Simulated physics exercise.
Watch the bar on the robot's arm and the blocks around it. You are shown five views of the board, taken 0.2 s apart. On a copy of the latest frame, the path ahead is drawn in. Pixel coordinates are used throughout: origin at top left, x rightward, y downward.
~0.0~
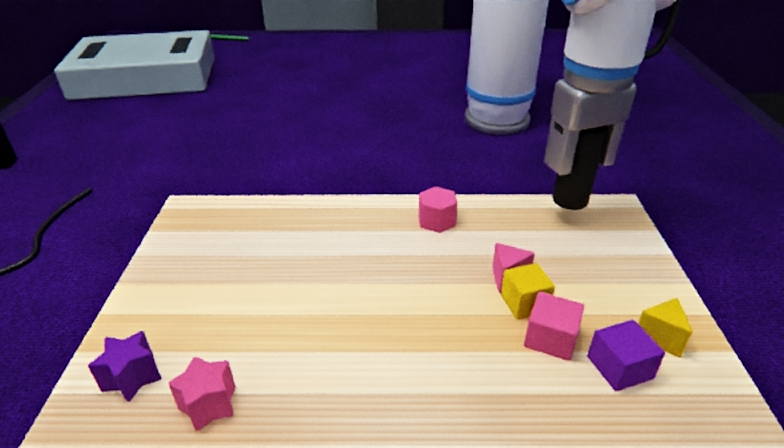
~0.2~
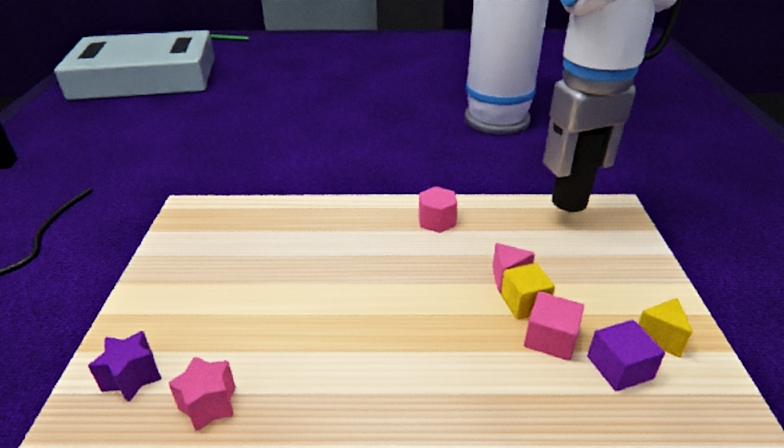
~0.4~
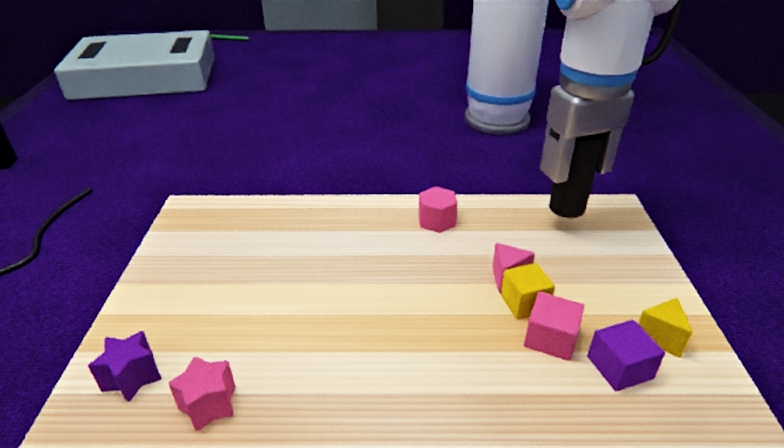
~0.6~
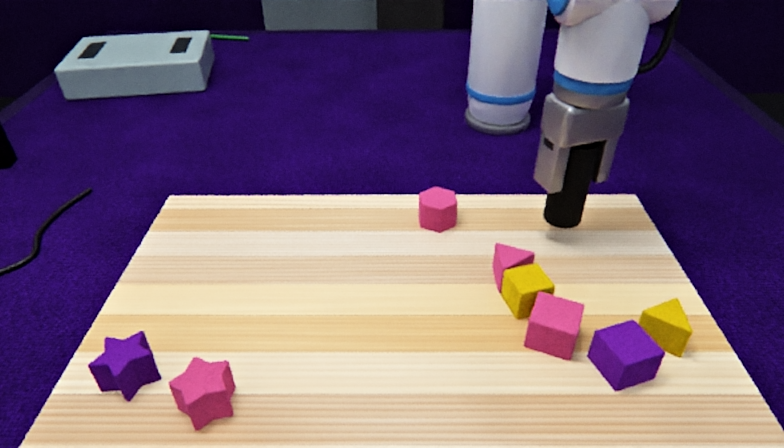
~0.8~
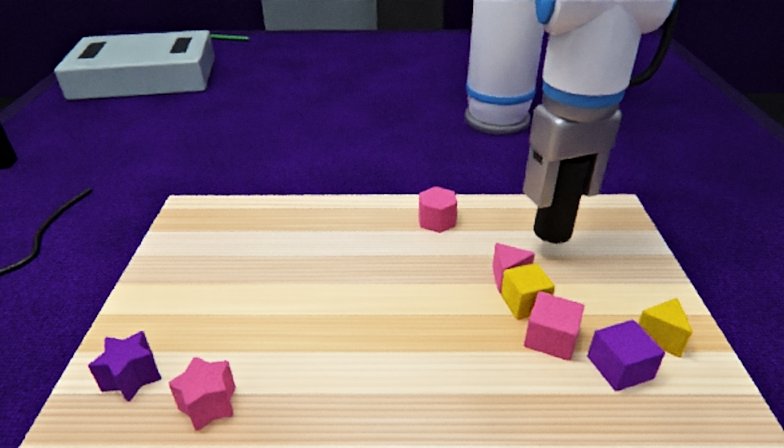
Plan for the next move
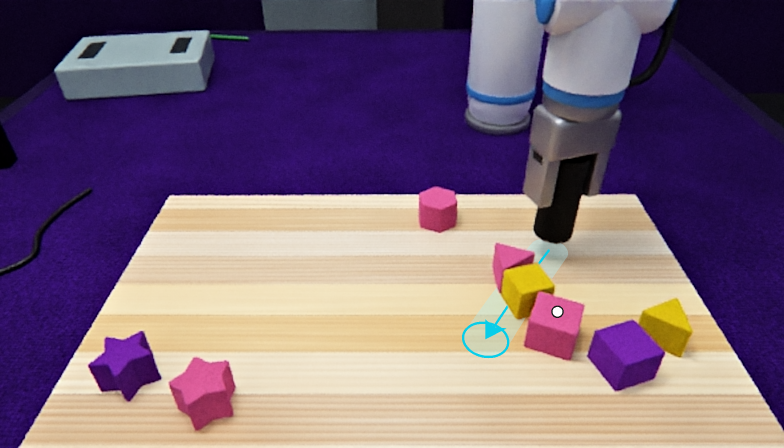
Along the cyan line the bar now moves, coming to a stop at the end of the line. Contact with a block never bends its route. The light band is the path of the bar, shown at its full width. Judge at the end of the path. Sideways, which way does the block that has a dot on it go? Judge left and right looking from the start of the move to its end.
Displaced left.
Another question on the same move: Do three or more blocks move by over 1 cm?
My answer is yes.
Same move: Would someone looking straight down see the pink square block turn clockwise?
No, that is not how it ends up.
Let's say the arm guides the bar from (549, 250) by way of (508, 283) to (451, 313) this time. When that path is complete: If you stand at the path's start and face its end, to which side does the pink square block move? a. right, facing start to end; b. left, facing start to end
Answer: B.
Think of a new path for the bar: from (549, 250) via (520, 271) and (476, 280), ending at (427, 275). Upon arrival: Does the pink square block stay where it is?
Yes - that is the case.
The line goes straight from (549, 250) to (486, 339); the dot is on the pink square block.
The first path, step by step. One third of the way, bar at (533, 258); pink triangle at (503, 261), turned 20° clockwise; yellow square block at (528, 280).
Two thirds of the way, bar at (511, 287); pink triangle at (476, 278), turned 85° clockwise; yellow square block at (506, 314); pink square block at (558, 332), turned 70° anticlockwise.
At the end, bar at (488, 320); pink triangle at (470, 281), turned 105° clockwise; yellow square block at (501, 352), turned 50° anticlockwise; pink square block at (560, 337), turned 85° anticlockwise.
